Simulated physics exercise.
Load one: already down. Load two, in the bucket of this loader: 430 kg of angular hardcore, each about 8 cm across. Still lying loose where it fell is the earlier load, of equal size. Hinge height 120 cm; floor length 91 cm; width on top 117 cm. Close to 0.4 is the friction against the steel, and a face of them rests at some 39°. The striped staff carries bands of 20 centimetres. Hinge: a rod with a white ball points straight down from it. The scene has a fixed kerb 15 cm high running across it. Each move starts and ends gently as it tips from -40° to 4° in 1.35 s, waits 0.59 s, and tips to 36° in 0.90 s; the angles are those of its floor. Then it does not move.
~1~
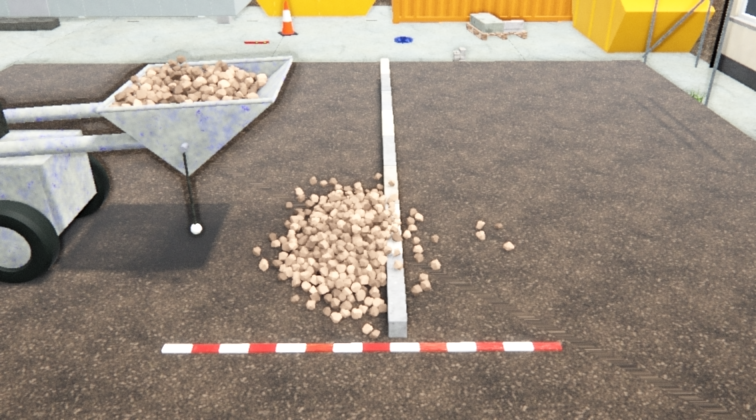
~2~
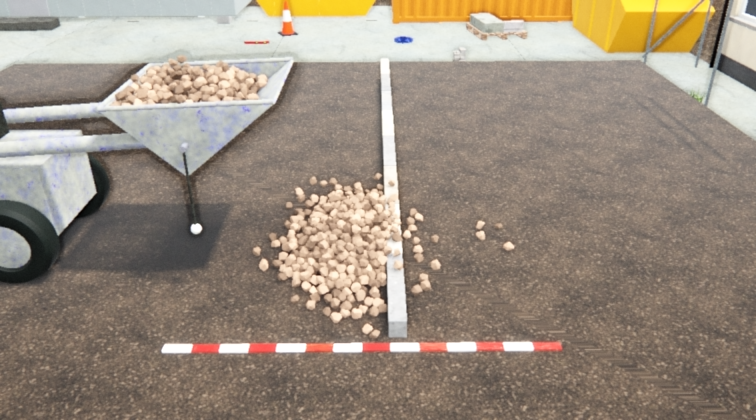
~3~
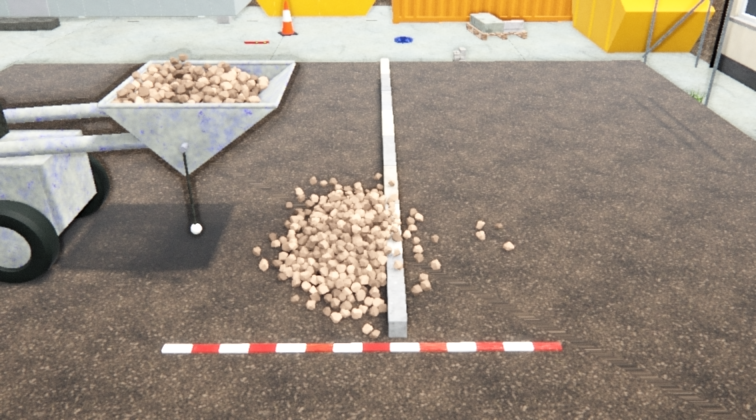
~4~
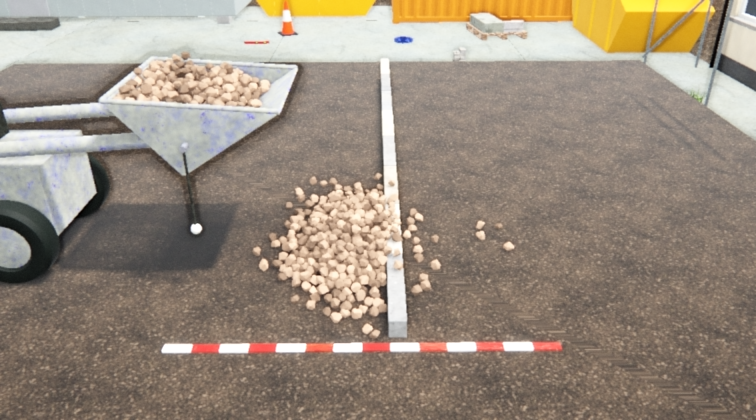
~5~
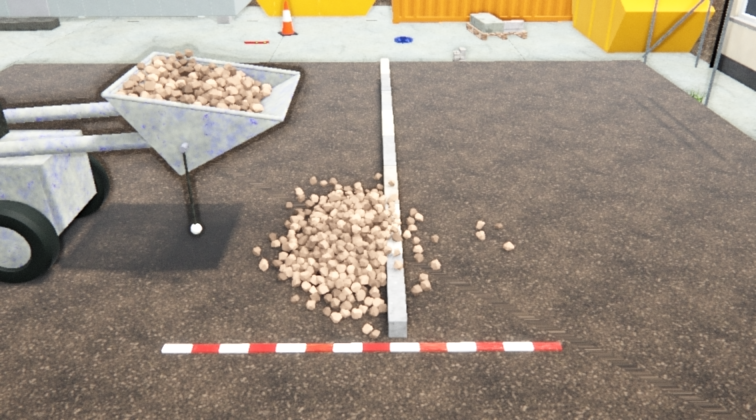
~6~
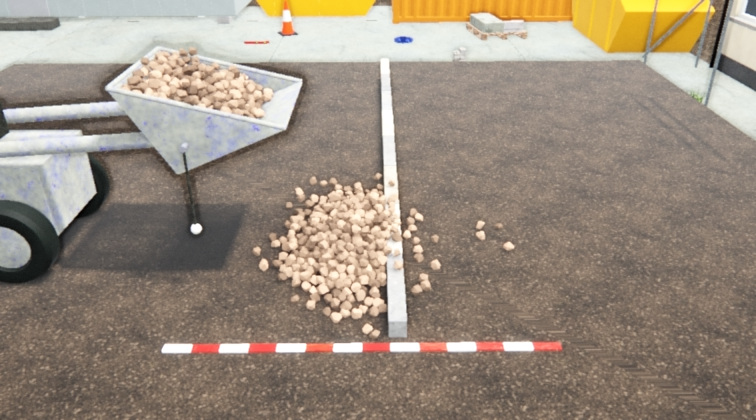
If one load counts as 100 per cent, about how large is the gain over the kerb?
Around 1 per cent.
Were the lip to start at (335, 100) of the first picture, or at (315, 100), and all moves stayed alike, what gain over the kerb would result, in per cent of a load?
Roughly 20 and 10 percent, in that order.
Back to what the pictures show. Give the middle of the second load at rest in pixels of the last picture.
Around (306, 222).
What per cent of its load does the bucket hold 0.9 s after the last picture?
Close to 100 in a hundred.
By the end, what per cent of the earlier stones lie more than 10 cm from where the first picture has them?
Close to 0 in a hundred of them.
Then, 0.4 s after the last picture the floor is at -3°; in per cent of one load, 100 in the bucket, 97 on this side of the kerb, 3 over the kerb; the foremost stones are at (461, 241).
Then, 0.9 s after the last picture the floor is at 4°; in per cent of one load, 100 in the bucket, 97 on this side of the kerb, 3 over the kerb; the foremost stones are at (461, 241).
Then, 2.7 s after the last picture the floor is at 36°; in per cent of one load, 24 in the bucket, 173 on this side of the kerb, 3 over the kerb; the foremost stones are at (461, 241).
Then, 5.4 s after the last picture the floor is at 36°; in per cent of one load, 0 in the bucket, 196 on this side of the kerb, 4 over the kerb; the foremost stones are at (470, 228). Net gain over the kerb, 1.
